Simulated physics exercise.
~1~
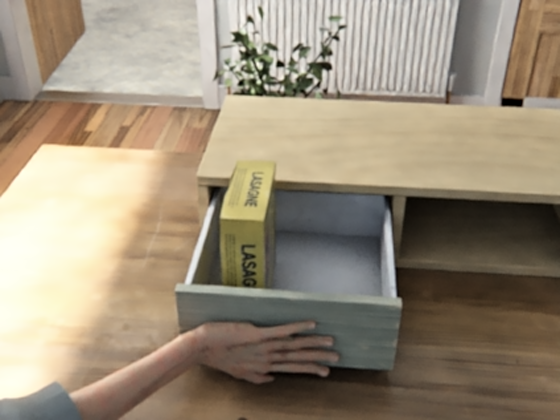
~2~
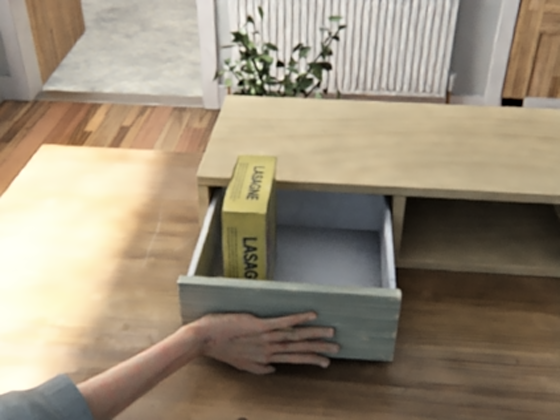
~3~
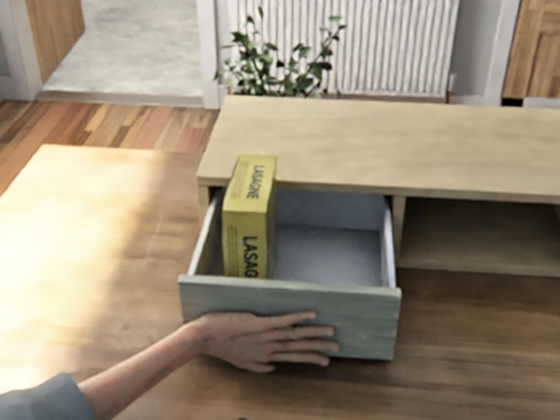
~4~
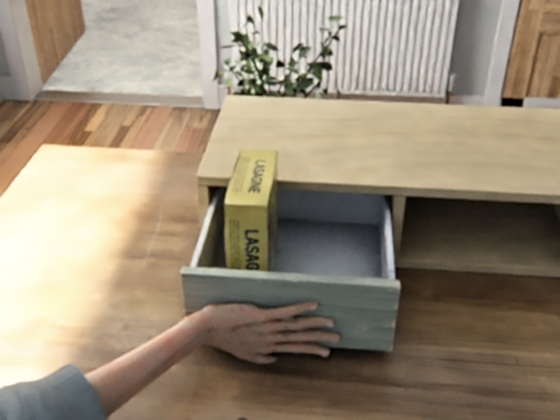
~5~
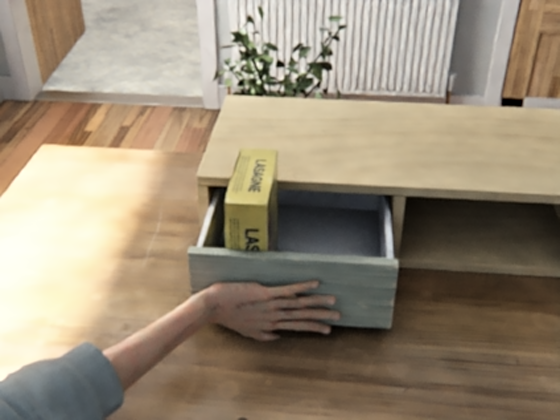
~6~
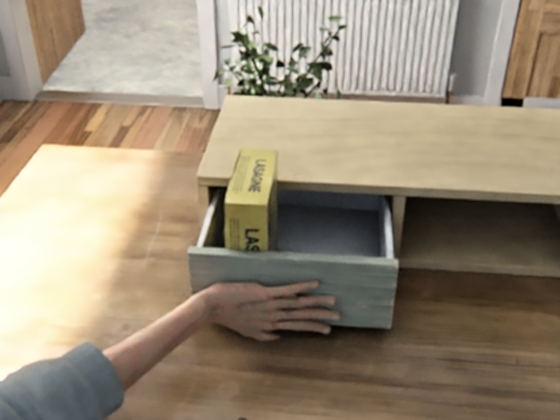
At first, a hand rests against the front of a pale grey-green drawer pulled out from a low wooden cabinet, with a yellow lasagne box standing upright inside on the left. A leafy plant and a white radiator are behind the cabinet. The hand pushes the drawer inward a little, and the box moves back with it. After a brief near-standstill, the drawer slides in further under the spread fingers, while the cabinet stays put. Finally, the drawer comes to rest still partly open, with the box's top rising above its front and the hand still against it.
